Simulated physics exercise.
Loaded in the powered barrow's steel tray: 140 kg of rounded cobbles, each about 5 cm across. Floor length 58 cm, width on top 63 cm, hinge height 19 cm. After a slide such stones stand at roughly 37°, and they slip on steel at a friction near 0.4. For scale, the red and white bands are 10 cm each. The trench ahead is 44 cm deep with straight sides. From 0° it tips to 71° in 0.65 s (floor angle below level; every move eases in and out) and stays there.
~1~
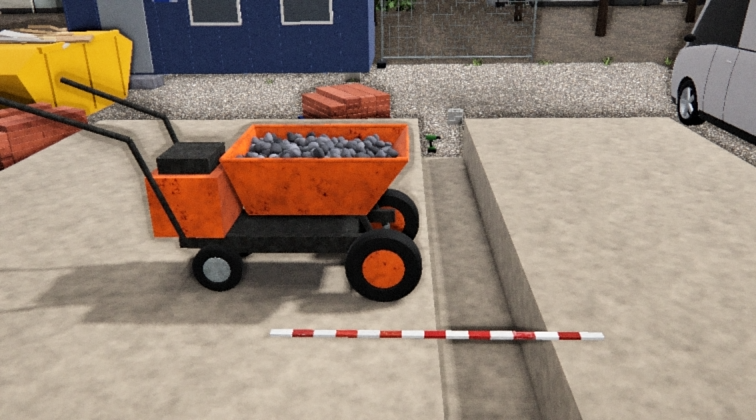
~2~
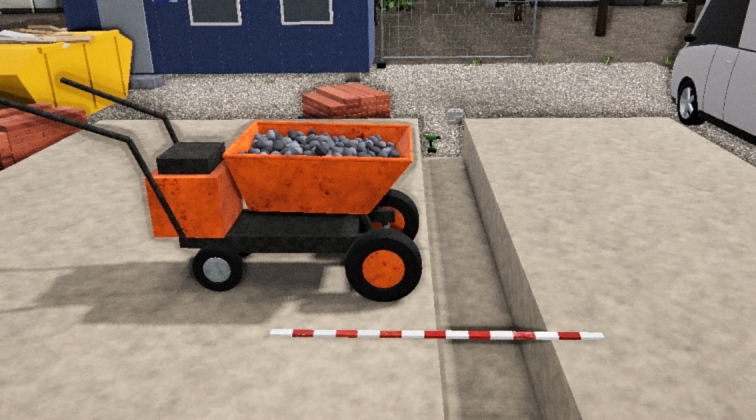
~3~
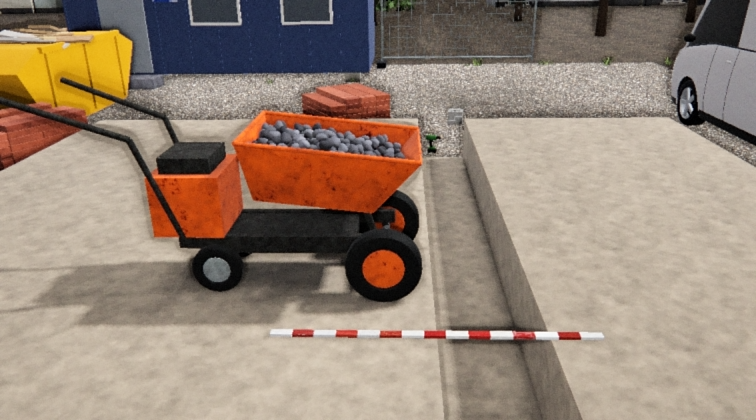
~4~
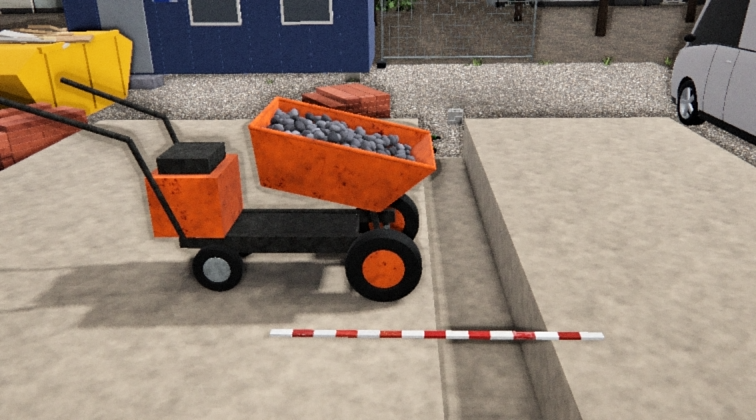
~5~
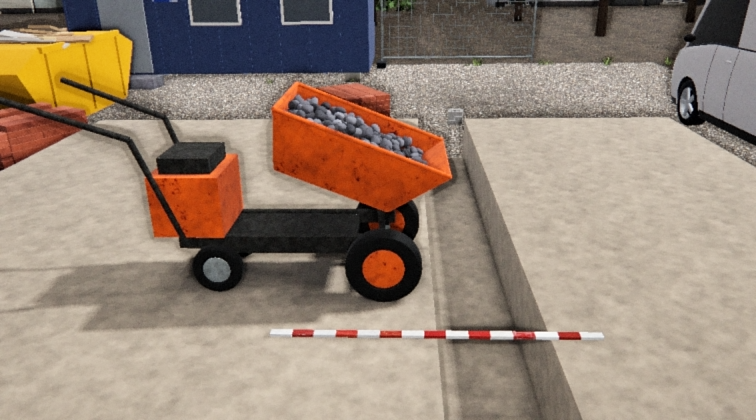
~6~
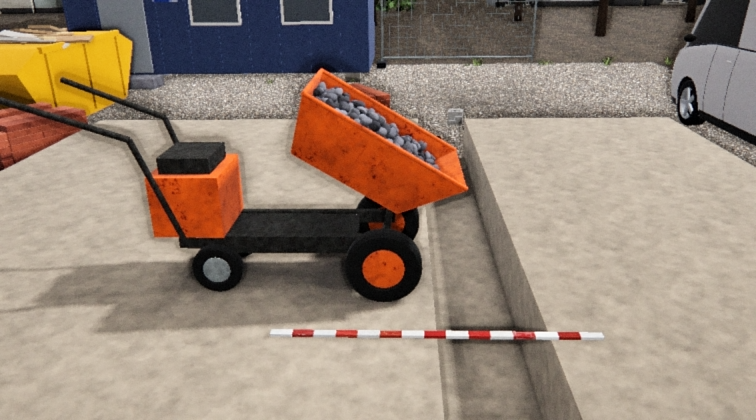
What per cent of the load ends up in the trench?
Roughly 34 per cent ends in the trench.
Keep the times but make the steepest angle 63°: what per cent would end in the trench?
Then about 30 per cent.
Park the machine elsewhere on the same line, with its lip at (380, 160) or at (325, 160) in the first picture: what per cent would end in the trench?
Near 55 per cent from the first place, 95 from the second.
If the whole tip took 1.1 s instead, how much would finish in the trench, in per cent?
Then about 50 per cent.
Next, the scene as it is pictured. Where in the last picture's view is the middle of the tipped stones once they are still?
Their middle is at about (563, 272).
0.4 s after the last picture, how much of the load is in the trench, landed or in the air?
About 10 per cent by then.
Then, 0.2 s after the last picture the floor is at 60°, 100 % in the tray; the foremost stones are at (483, 200).
Then, 0.4 s after the last picture the floor is at 71°, 64 % in the tray, 11 % in the trench, 24 % past the trench; the foremost stones are at (580, 274).
Then, 0.8 s after the last picture the floor is at 71°, 15 % in the tray, 17 % in the trench, 68 % past the trench; the foremost stones are at (735, 273).
Then, 2.8 s after the last picture the floor is at 71°, 0 % in the tray, 34 % in the trench, 66 % past the trench; the foremost stones are past the picture's edge.
